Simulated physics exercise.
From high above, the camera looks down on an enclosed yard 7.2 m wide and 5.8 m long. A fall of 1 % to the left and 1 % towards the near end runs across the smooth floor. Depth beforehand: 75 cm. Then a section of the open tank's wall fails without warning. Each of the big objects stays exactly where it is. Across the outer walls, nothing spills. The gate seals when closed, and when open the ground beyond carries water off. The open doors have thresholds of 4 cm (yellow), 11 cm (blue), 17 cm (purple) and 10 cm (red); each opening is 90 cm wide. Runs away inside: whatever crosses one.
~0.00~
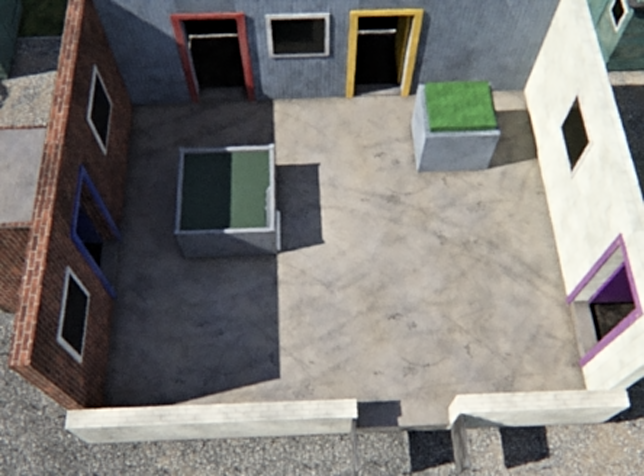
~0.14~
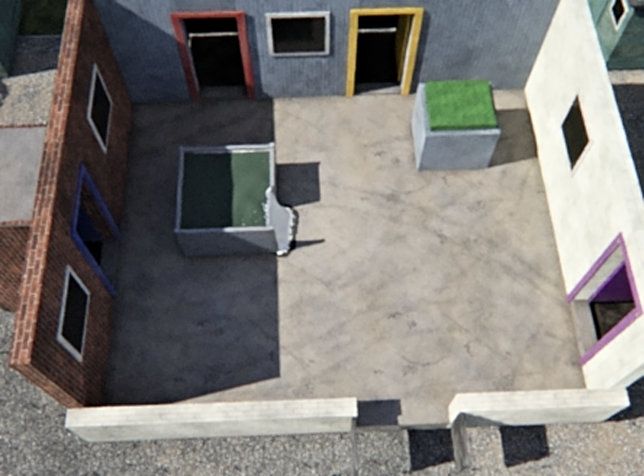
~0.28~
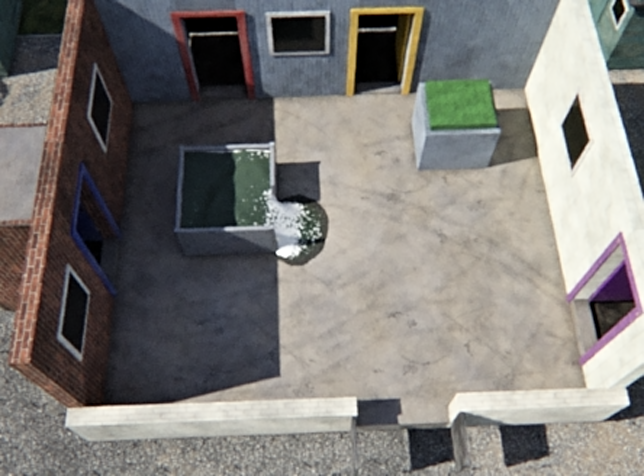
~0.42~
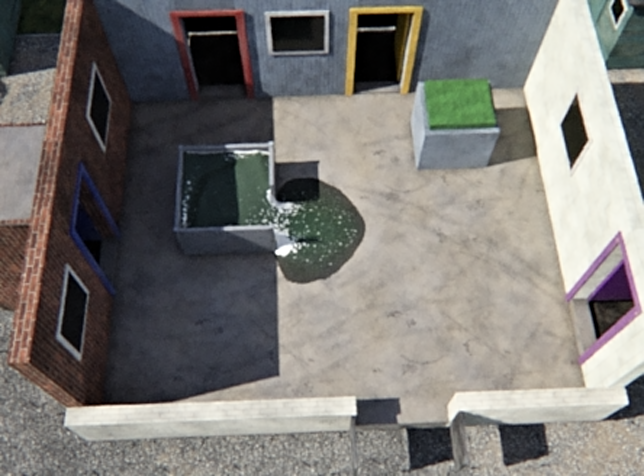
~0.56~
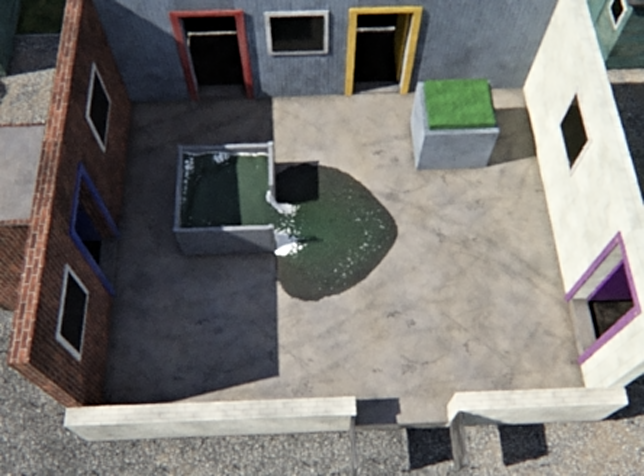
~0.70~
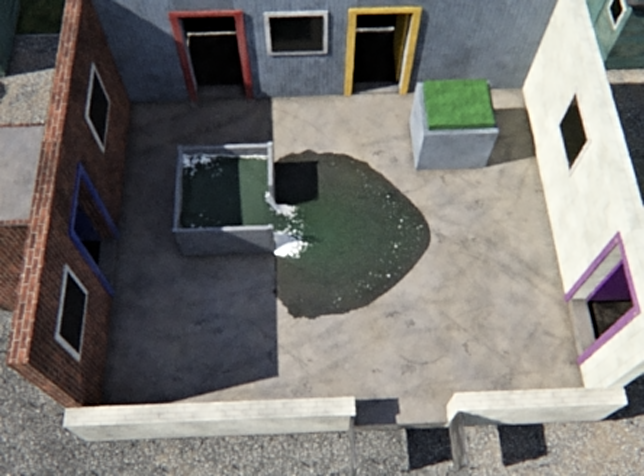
The video shows a walled yard from above, with an open tank of dark green water beside a green-topped block. Water bursts from the tank's right side, foaming, and spreads rightward across the floor in a widening, rounded pool.
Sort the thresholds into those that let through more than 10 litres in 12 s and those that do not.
Sorted: Yellow door lets more through; blue door does not; purple door does not; red door does not.
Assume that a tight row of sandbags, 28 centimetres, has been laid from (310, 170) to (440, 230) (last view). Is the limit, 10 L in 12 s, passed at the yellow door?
After that, yellow comes out fine.
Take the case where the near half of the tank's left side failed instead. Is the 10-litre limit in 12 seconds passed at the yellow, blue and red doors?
Then yellow does not exceed it, blue exceeds it, red does not exceed it.
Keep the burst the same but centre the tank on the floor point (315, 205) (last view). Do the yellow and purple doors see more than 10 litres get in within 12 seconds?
Yellow door held, purple door held.
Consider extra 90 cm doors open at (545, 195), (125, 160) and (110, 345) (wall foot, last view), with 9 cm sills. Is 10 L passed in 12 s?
In turn: Beyond it, short of it, short of it.
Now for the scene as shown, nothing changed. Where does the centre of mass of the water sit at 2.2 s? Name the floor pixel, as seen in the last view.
About (334, 233).
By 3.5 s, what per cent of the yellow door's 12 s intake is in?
By that time, around 65 per cent.
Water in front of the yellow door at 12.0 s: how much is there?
Roughly 1.5 centimetres.
After 1.4 s water covers 35 % of the floor and is deepest (32 cm) near (282, 237); yellow door not reached, blue door not reached, purple door not reached, red door not reached.
After 2.2 s water covers 45 % of the floor and is deepest (23 cm) near (282, 237); yellow door 5 cm at the sill, 0 L in, blue door not reached, purple door 16 cm at the sill, 0 L in, red door not reached.
After 3.5 s water covers 50 % of the floor and is deepest (17 cm) near (540, 401); yellow door 7 cm at the sill, 20 L in, blue door not reached, purple door 12 cm at the sill, 0 L in, red door not reached.
After 7.0 s water covers 65 % of the floor and is deepest (8 cm) near (492, 403); yellow door 4 cm at the sill, 30 L in, blue door not reached, purple door 7 cm at the sill, 0 L in, red door 1 cm at the sill, 0 L in.
After 12.0 s water covers 90 % of the floor and is deepest (10 cm) near (101, 420); yellow door 1 cm at the sill, 31 L in, blue door 4 cm at the sill, 0 L in, purple door 3 cm at the sill, 0 L in, red door 1 cm at the sill, 0 L in.
